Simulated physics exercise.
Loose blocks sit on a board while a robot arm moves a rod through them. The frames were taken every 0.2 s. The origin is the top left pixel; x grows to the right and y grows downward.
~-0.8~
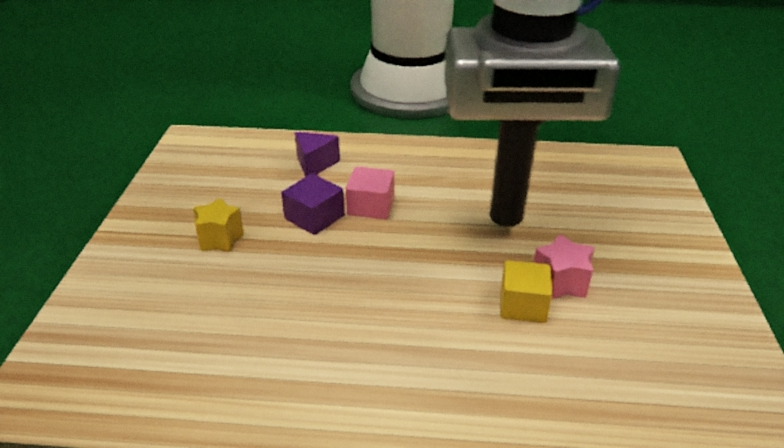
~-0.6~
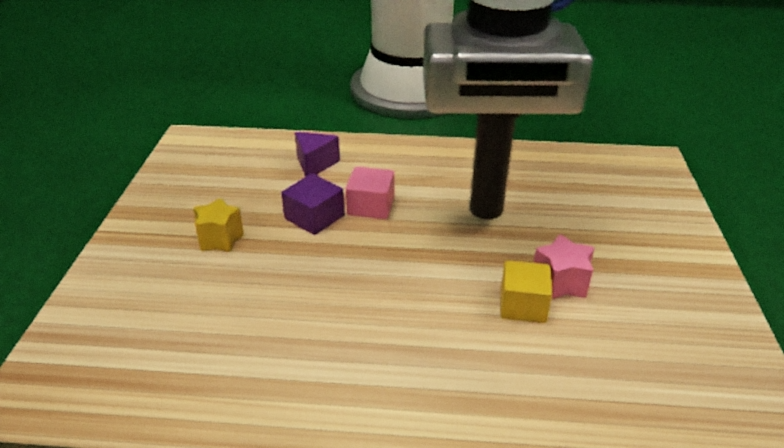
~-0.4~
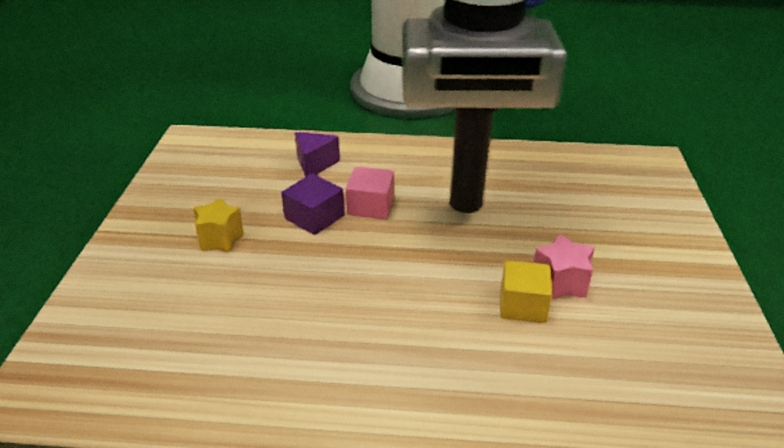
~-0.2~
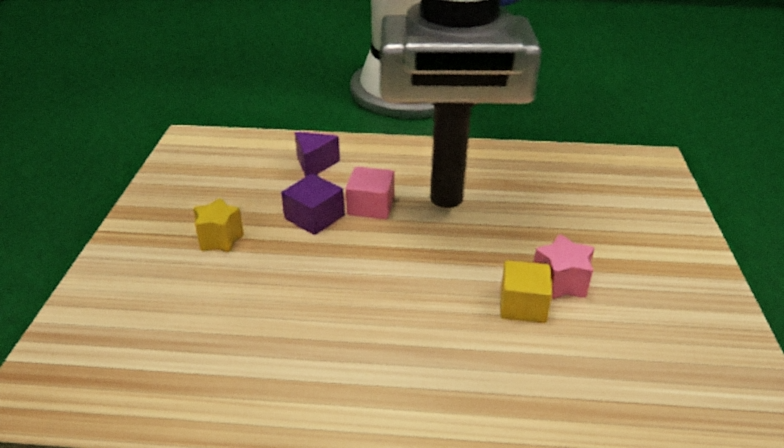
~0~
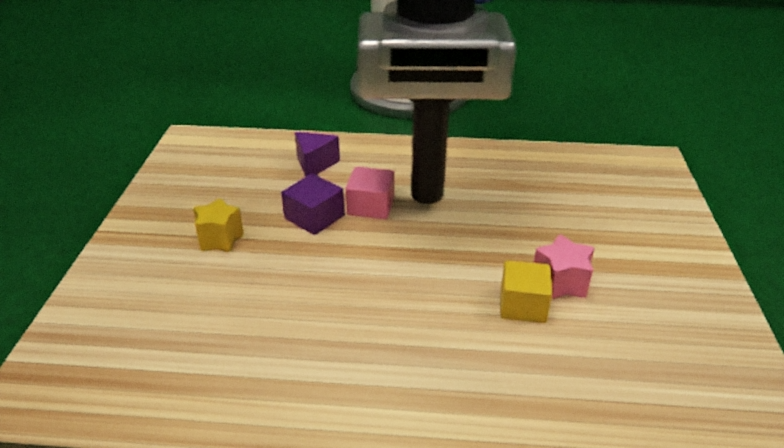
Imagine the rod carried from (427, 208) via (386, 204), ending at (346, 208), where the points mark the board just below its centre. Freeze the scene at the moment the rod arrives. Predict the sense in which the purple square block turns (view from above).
The turn is clockwise.
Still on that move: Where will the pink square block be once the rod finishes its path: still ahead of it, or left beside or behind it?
It is still there in front.
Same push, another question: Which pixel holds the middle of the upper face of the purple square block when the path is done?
By then it is at (264, 200).
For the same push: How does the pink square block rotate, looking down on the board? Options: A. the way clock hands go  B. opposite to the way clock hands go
I'll go with B - opposite to the way clock hands go.
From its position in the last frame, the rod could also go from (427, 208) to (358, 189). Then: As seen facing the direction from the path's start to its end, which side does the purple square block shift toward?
It is displaced to the left.
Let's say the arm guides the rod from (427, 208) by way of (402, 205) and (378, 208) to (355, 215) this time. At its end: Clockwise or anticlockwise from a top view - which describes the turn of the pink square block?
It makes a counterclockwise turn.
What follows on the original path. Halfway along, rod at (386, 191); purple square block at (301, 192), turned 20° clockwise; pink square block at (349, 182), turned 25° anticlockwise.
At the end, rod at (345, 195); purple square block at (264, 200), turned 25° clockwise; purple triangle not moved; pink square block at (307, 189), turned 40° anticlockwise.
